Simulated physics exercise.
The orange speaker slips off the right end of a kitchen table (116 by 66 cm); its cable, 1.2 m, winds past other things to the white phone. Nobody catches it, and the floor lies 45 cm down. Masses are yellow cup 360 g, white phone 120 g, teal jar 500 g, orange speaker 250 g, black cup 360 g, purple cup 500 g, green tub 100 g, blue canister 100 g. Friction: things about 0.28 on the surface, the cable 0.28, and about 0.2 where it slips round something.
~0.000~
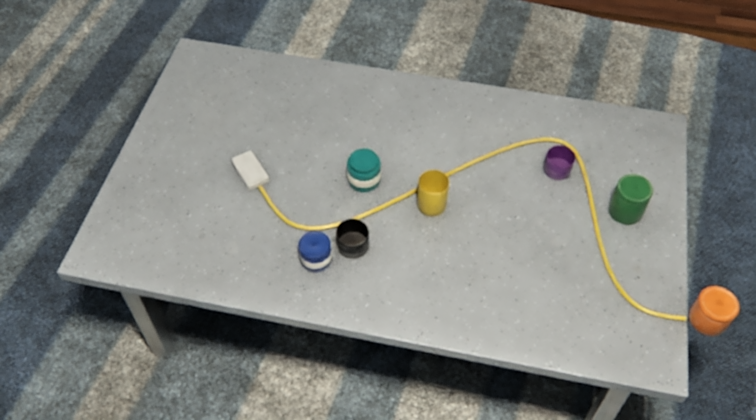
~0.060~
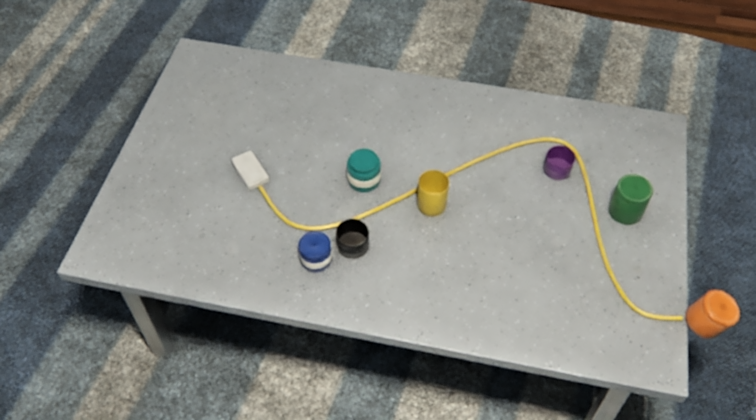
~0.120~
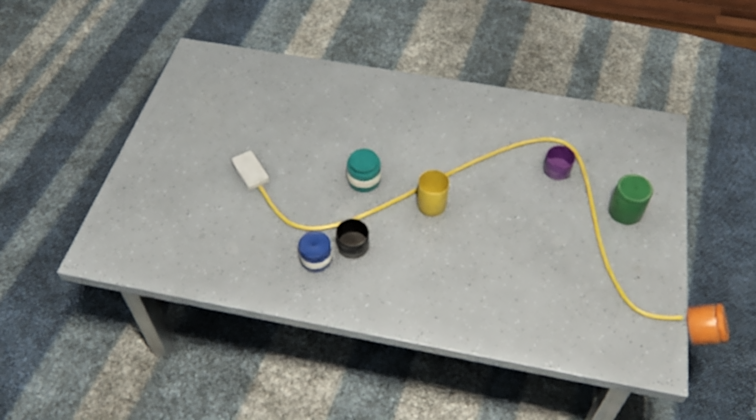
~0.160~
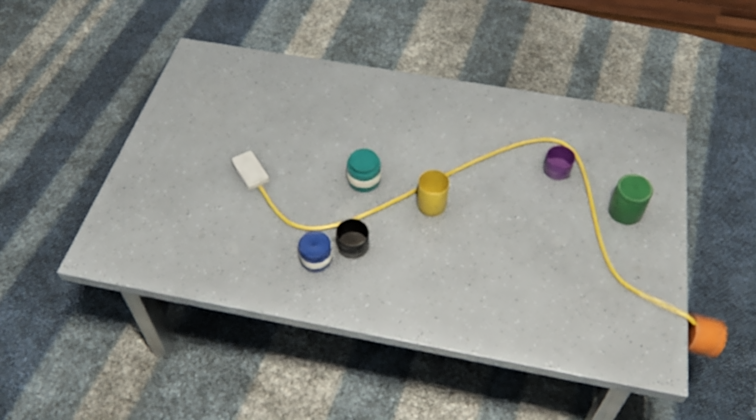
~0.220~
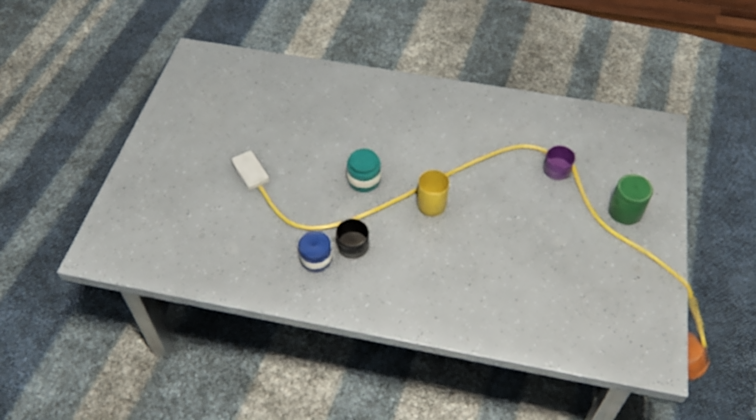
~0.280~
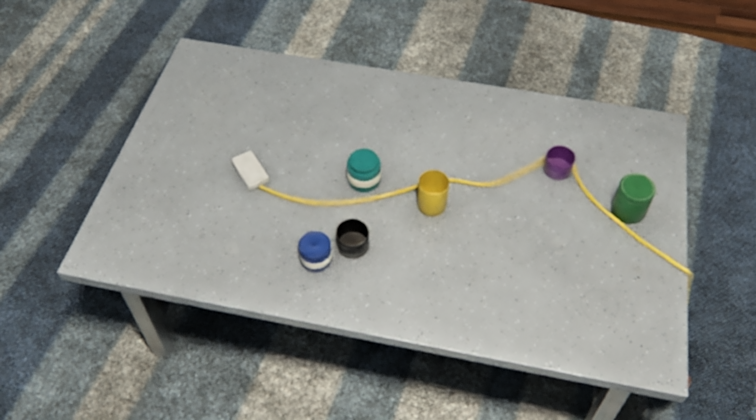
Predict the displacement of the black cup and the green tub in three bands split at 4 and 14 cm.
Result: Black cup stays in the low band, green tub shifts a middling way.
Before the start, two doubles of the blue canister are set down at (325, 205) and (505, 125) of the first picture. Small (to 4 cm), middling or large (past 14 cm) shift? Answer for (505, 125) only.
There: Small.
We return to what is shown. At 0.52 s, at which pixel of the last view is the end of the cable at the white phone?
Near (334, 169).
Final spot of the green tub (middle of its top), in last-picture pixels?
Around (675, 170).
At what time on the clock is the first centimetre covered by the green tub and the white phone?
About: Green tub 0.32 s, white phone 0.34 s.
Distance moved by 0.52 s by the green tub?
About: Green tub 10 cm.
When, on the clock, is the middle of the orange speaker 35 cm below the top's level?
That is: 0.34 s.
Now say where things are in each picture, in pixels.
The first frame shows shows, black cup (352, 232); green tub (636, 187); cable runs through (627, 297) (589, 188) (514, 146) (297, 226).
The second frame shows shows, orange speaker (718, 306); cable runs through (625, 298) (514, 146) (297, 226).
The third frame shows shows, orange speaker (708, 325); cable runs through (625, 298) (514, 146) (297, 226).
The fourth frame shows shows, orange speaker (702, 336); cable runs through (639, 293) (514, 146) (297, 226).
The fifth frame shows shows, orange speaker (687, 357); cable runs through (691, 294) (515, 147) (297, 226).
The sixth frame shows shows, black cup (352, 232); green tub (638, 187); cable runs through (319, 203).
By 0.5 s, the cable's tail end at (334, 169); green tub 9 cm off its start, white phone 16 cm off its start, orange speaker over the edge.
By 0.7 s, the cable's tail end at (330, 173); green tub 10 cm off its start, white phone 16 cm off its start, orange speaker over the edge.
By 1.0 s, the cable's tail end at (330, 173); green tub 10 cm off its start at (675, 170), white phone 16 cm off its start at (325, 186), orange speaker over the edge.
By 1.2 s, the cable's tail end at (330, 173); green tub 10 cm off its start, white phone 16 cm off its start, orange speaker over the edge.
By 2.4 s, the cable's tail end at (330, 173); green tub 10 cm off its start at (675, 170), black cup 0 cm off its start at (352, 232), white phone 16 cm off its start at (325, 186), orange speaker over the edge.
